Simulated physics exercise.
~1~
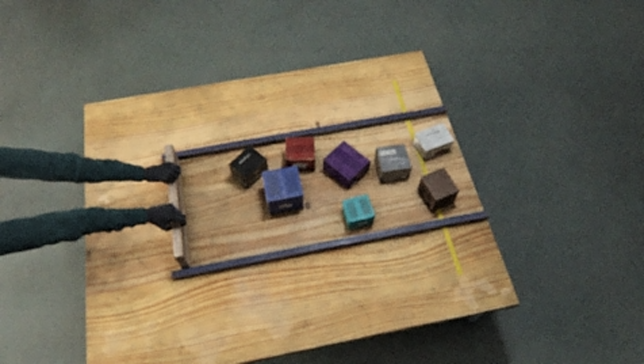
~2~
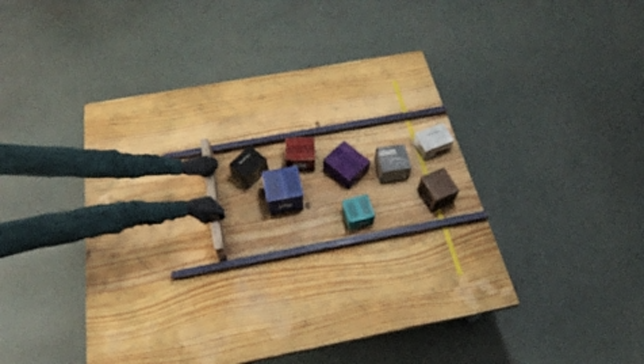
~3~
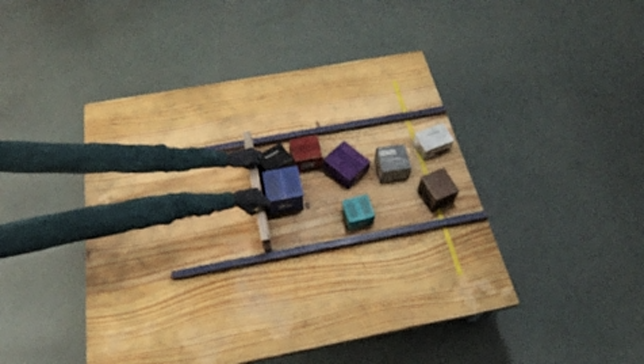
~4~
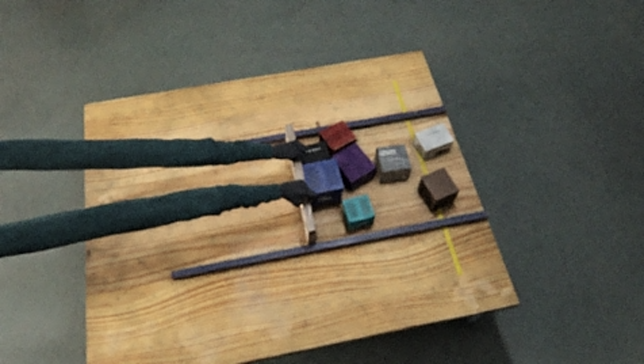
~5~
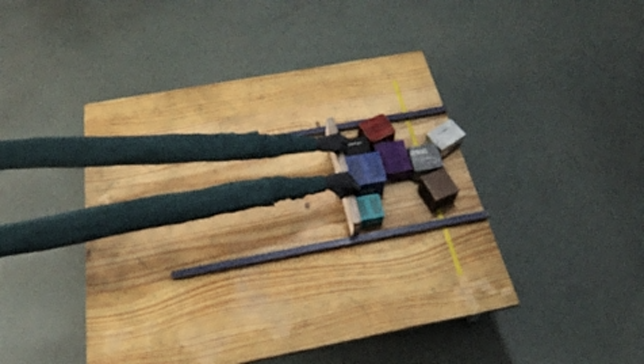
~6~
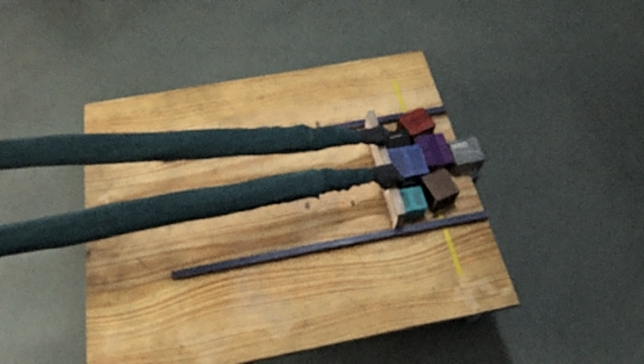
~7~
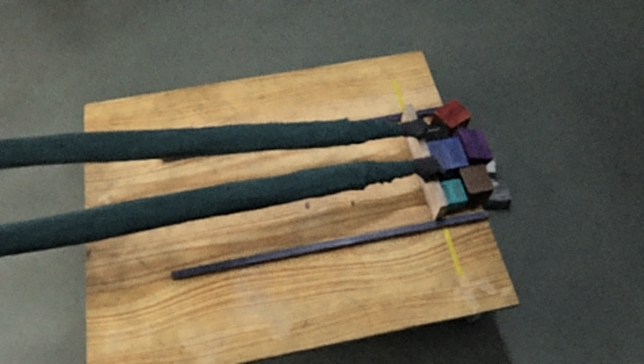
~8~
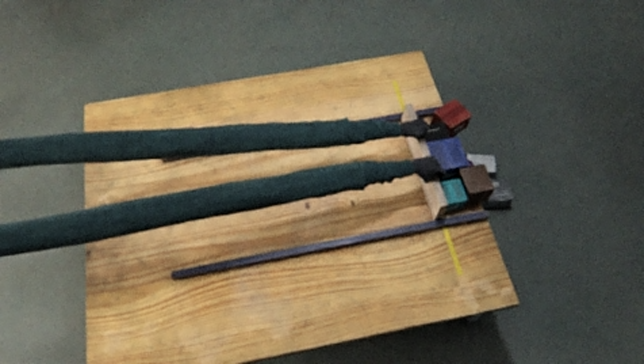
Two dark-sleeved arms push a plank rightward, shoving colored blocks together until some fall off the table's edge.
